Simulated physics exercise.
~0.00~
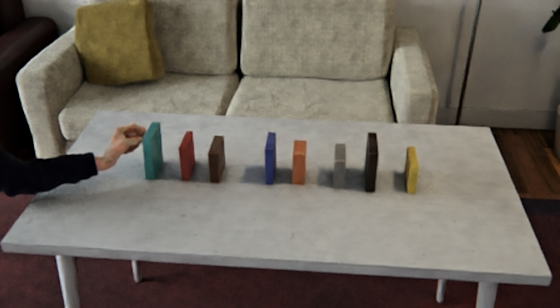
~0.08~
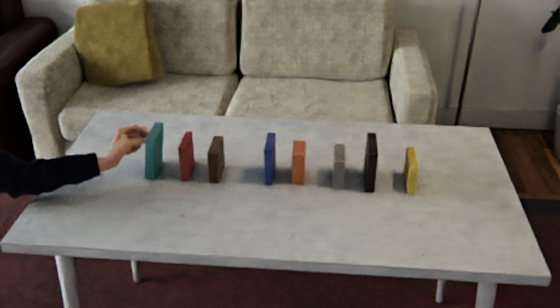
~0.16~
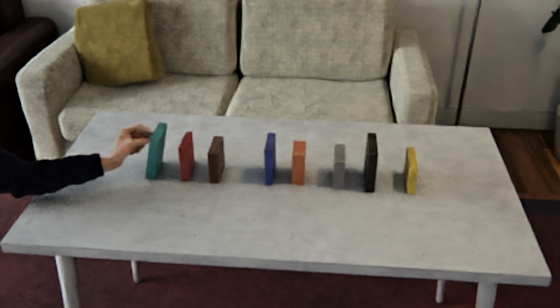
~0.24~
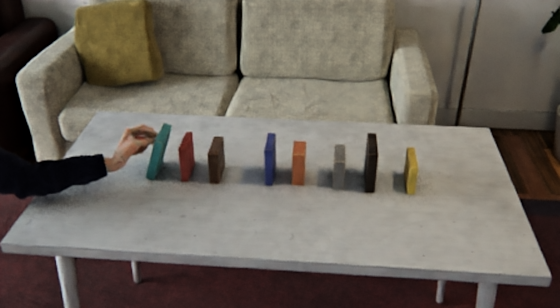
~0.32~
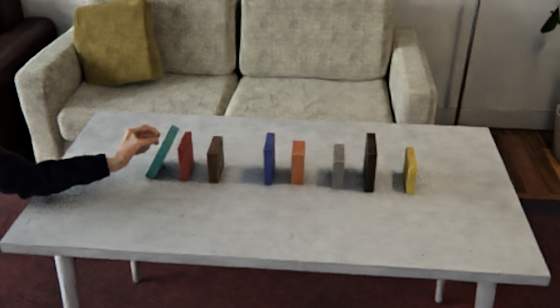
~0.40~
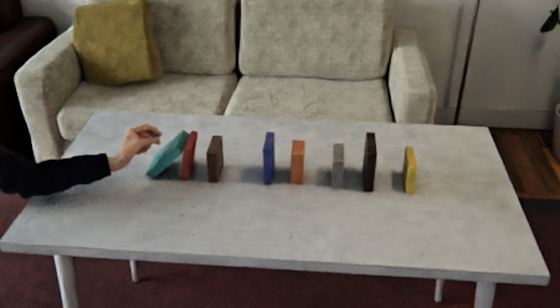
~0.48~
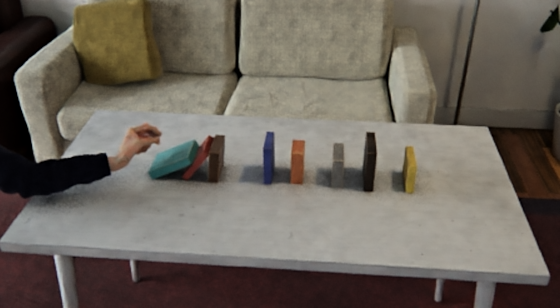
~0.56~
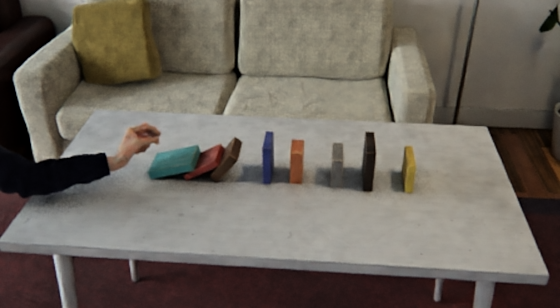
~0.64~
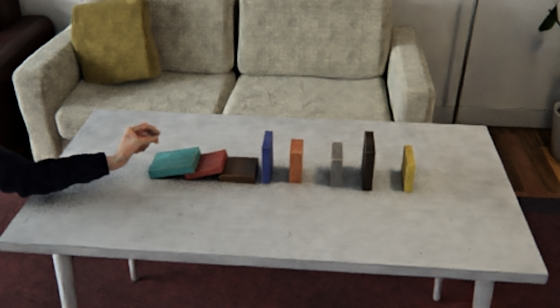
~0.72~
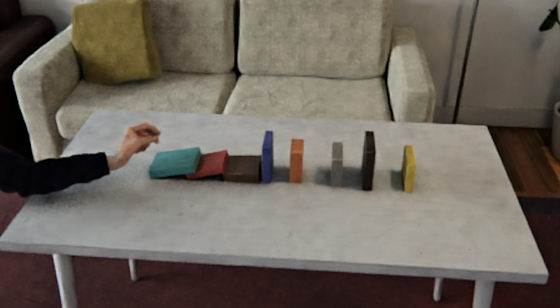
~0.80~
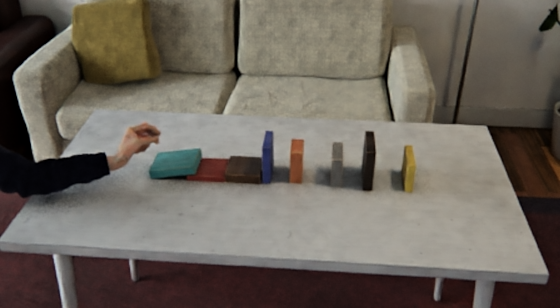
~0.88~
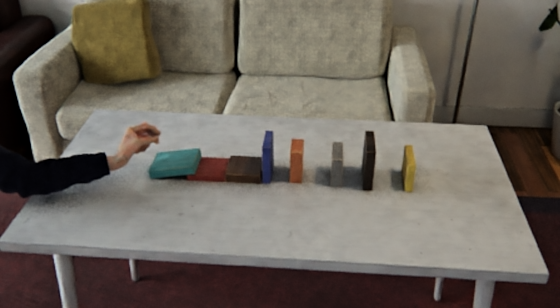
A hand tips the turquoise board, toppling the red and brown boards; the rest stand.
